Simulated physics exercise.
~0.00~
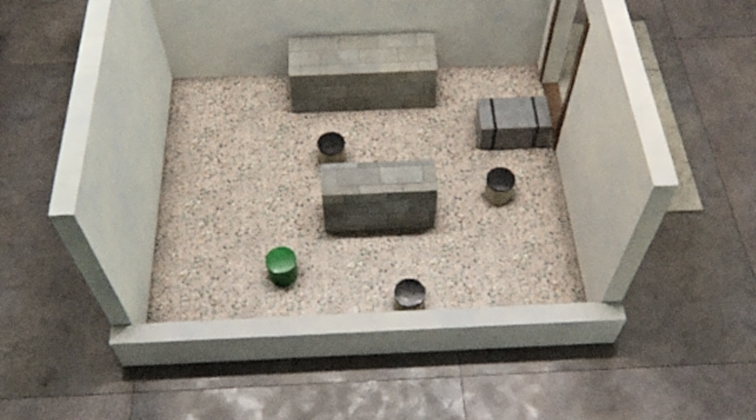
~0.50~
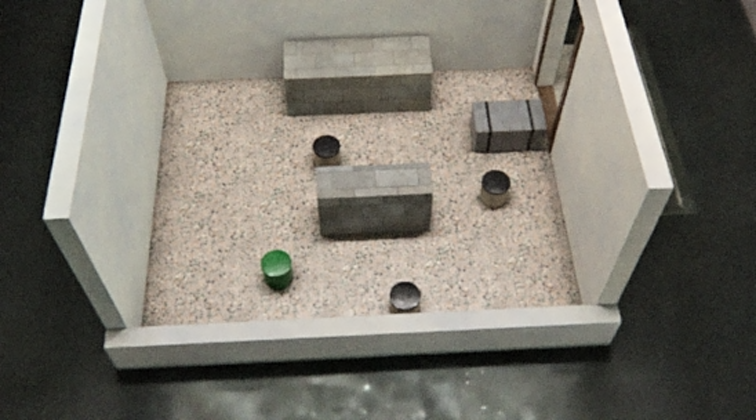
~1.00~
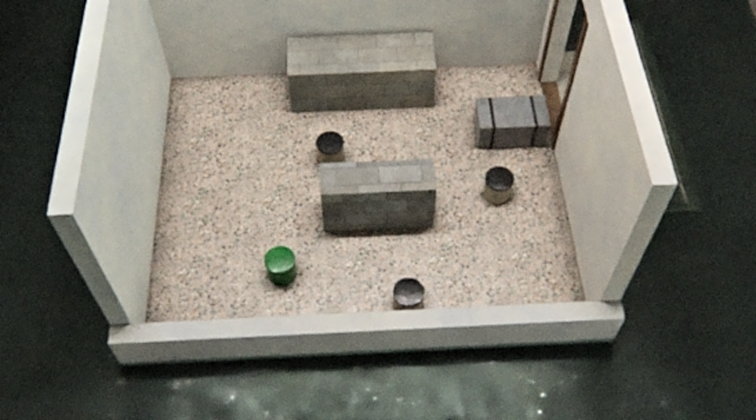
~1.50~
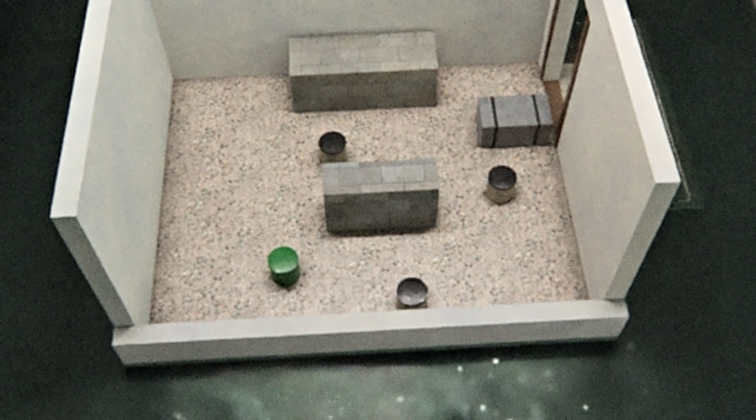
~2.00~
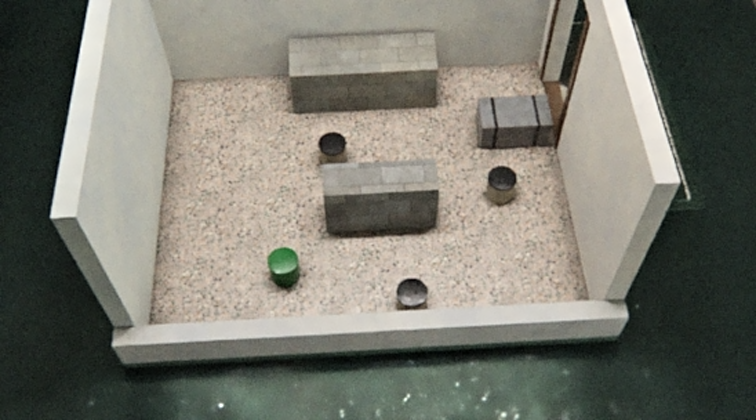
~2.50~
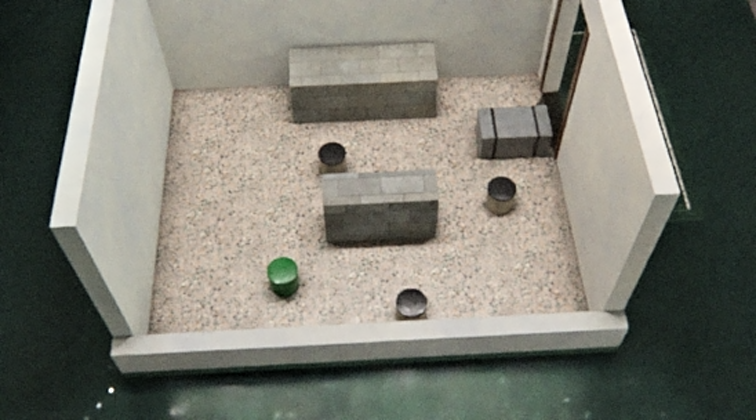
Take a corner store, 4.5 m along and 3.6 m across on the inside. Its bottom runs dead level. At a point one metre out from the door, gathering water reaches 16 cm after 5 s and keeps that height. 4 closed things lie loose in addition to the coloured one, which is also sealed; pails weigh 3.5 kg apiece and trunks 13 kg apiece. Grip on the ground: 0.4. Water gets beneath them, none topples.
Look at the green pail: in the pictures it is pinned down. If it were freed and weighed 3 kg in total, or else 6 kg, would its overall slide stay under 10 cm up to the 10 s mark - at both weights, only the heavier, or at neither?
At both weights.
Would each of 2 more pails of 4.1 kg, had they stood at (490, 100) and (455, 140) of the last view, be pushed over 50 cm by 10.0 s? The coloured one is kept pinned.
Above the mark, then above the mark.
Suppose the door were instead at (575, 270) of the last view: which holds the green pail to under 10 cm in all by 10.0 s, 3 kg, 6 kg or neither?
Short version: Neither mass is sufficient.
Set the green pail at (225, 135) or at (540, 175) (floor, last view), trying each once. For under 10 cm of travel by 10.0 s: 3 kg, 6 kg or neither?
In order, heavier load succeeds alone and heavier load succeeds alone.
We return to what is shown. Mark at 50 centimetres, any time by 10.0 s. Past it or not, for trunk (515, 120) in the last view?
That one is beyond half a metre, as it turns out.
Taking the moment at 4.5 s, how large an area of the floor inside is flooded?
Roughly 2.5 m2.
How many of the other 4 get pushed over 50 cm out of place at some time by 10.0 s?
2 in all.
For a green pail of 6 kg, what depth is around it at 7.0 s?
About 0 cm.
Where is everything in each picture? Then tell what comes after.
In the first picture, the green pail at (281, 260) rests on the ground; water covers 0.0 m2; 0 of 5 have shifted.
In the second picture, the green pail at (276, 263) rests on the ground; water covers 0.0 m2; 0 of 5 have shifted.
In the third picture, the green pail at (280, 259) rests on the ground; water covers 0.0 m2; 0 of 5 have shifted.
In the fourth picture, the green pail at (283, 259) rests on the ground; 0.0 m2 under water; 0 of 5 have shifted.
In the fifth picture, the green pail at (283, 260), on the bottom; 0.0 m2 under water; 0 of 5 have shifted.
In the sixth picture, the green pail at (282, 270) rests on the ground; water covers 0.0 m2; 0 of 5 have shifted.
After 3.5 s the green pail would be 0 cm from its start with 3 kg and 0 cm from its start with 6 kg; 0 cm of water round it then.
After 4.5 s the green pail would be 0 cm from its start with 3 kg and 0 cm from its start with 6 kg; 0 cm of water round it then.
After 7.0 s the green pail would be 0 cm from its start with 3 kg and 0 cm from its start with 6 kg; 0 cm of water round it then.
After 10.0 s the green pail would be 0 cm from its start with 3 kg and 0 cm from its start with 6 kg; 0 cm of water round it then.
